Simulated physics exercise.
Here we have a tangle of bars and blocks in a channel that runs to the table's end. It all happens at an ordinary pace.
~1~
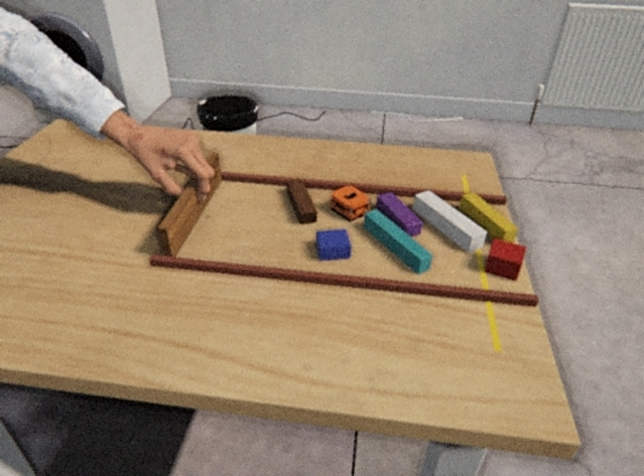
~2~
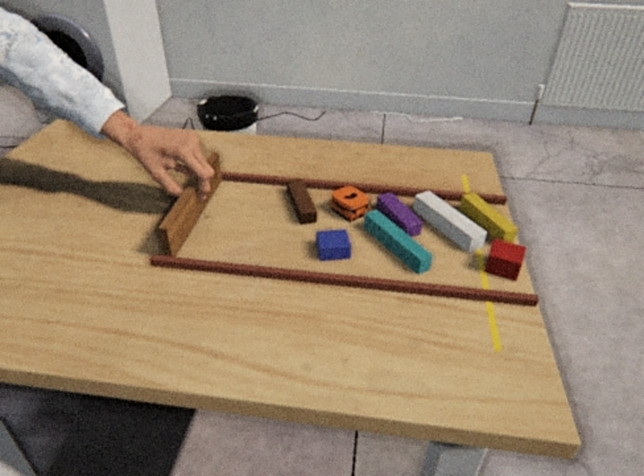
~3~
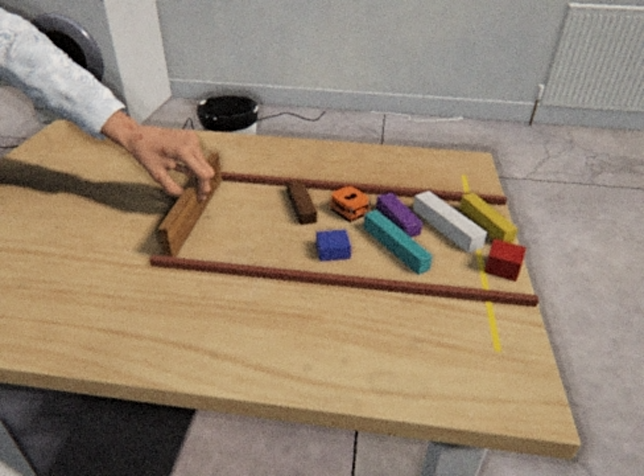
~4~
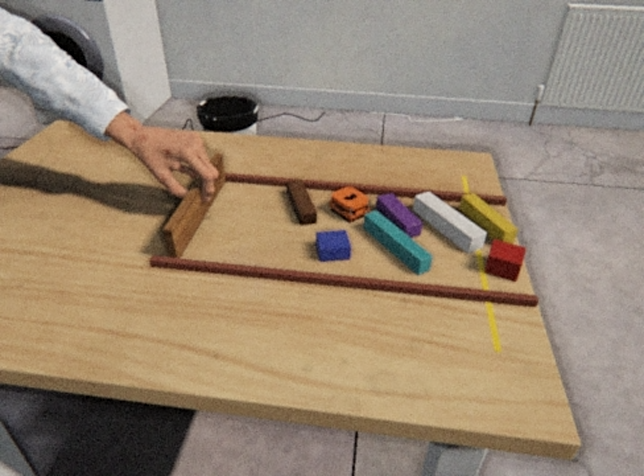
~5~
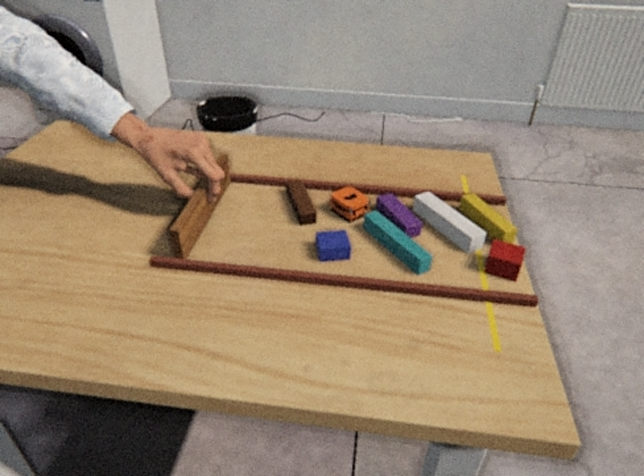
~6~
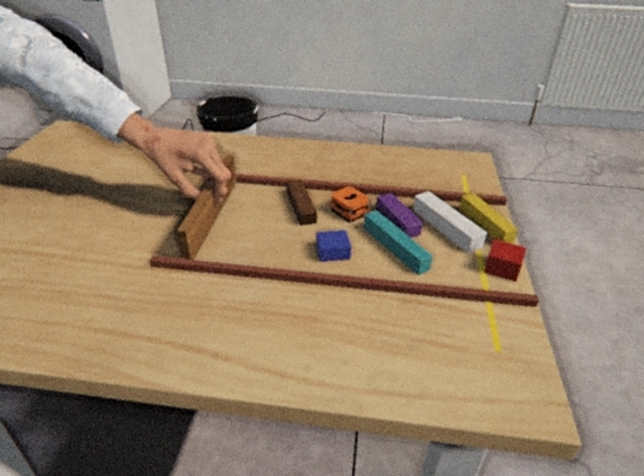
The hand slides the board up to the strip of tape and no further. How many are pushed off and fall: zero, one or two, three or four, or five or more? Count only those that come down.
Here the number that fall off is three or four.
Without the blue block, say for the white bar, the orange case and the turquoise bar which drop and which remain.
The white bar tumbles off, the orange case survives, the turquoise bar survives.
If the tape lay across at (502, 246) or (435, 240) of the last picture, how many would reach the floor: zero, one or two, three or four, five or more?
One after another: Five or more; either one or two.
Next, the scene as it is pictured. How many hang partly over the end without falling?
The number is 2.
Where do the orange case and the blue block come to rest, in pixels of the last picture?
Near (507, 218) and (500, 264).
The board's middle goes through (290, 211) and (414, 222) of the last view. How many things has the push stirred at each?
The counts are 1 and 7.
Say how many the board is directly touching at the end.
That makes 2.
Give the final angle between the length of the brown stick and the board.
Near 0 degrees.
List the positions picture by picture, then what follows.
Red block (505, 259); yellow bar (487, 219); white bar (447, 220); board (194, 201); tape (477, 243), in the first picture.
Yellow bar (487, 218); turquoise bar (396, 240), in the second picture.
White bar (447, 220); brown stick (301, 201), in the third picture.
Red block (505, 260); purple bar (398, 215), in the fourth picture.
Yellow bar (486, 219); blue block (333, 246), in the fifth picture.
Red block (505, 260); yellow bar (487, 219); white bar (447, 221); board (211, 203); tape (477, 244), in the sixth picture.
A little later, none off yet; red block at rest near (505, 260); yellow bar at rest near (487, 219); white bar at rest near (447, 221).
Next, none off yet; red block at rest near (505, 260); yellow bar moving near (494, 219); white bar shifted a little near (471, 220).
When it is over, the number that fall off is three or four; down, purple bar, white bar, yellow bar and red block.
